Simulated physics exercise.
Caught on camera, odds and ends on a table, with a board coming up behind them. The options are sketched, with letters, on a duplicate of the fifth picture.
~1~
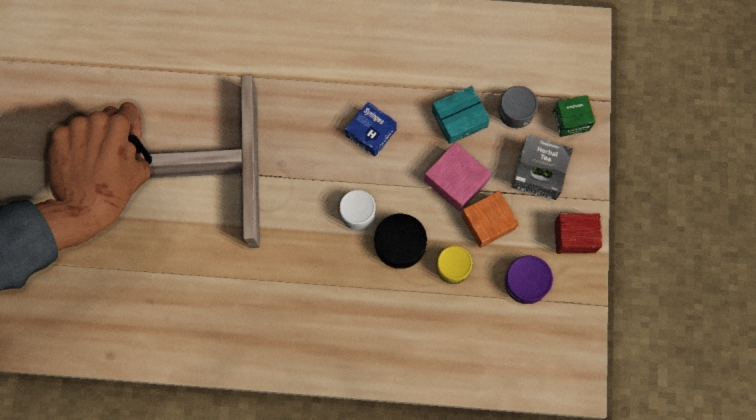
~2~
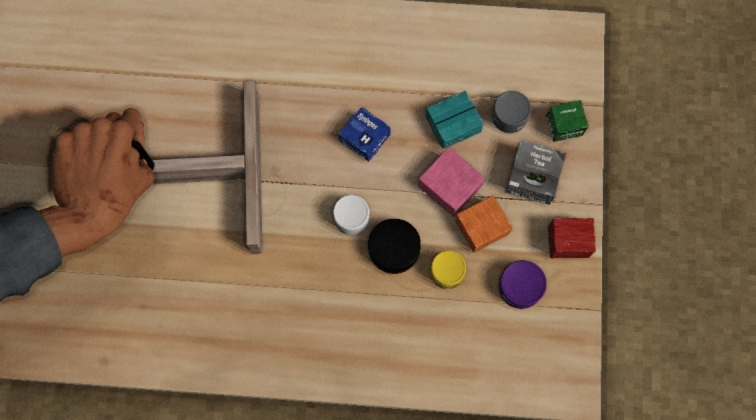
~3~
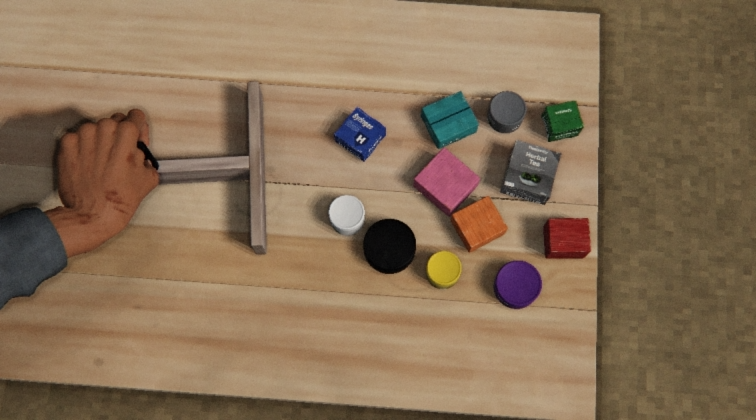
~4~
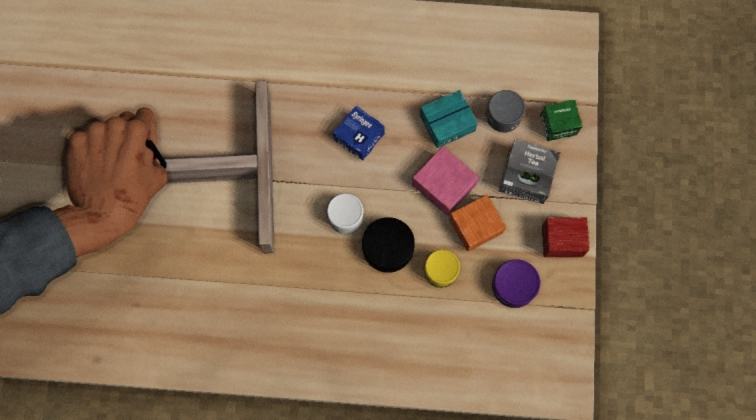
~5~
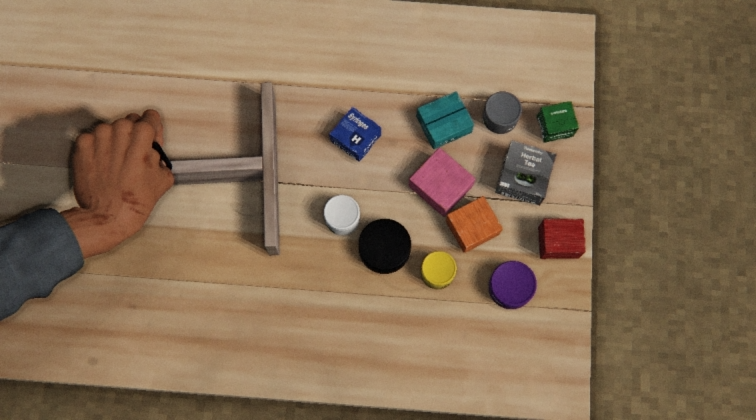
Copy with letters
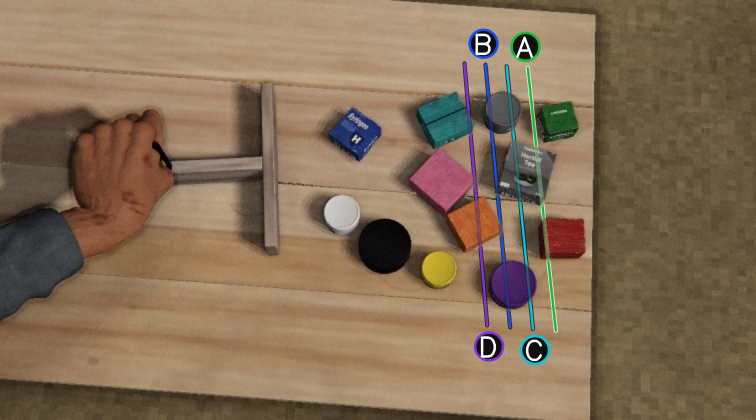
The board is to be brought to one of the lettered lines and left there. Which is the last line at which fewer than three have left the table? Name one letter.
No farther than B.
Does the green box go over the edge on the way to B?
By then, yes.
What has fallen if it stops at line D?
It is the green box.
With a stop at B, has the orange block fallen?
No.
On the marked copy, A at (541, 194); B at (497, 191); C at (519, 192); D at (475, 189).
Following B. Soon after the start, board (351, 168); black tin (396, 250); blue box (381, 131).
Later, board (433, 174); green box (566, 124); grey tub (532, 110).
In the end, board (497, 179); green box over the edge; grey tub (592, 106); one fallen.
As for the rest, A drops six; C drops three; D is within the limit but short.
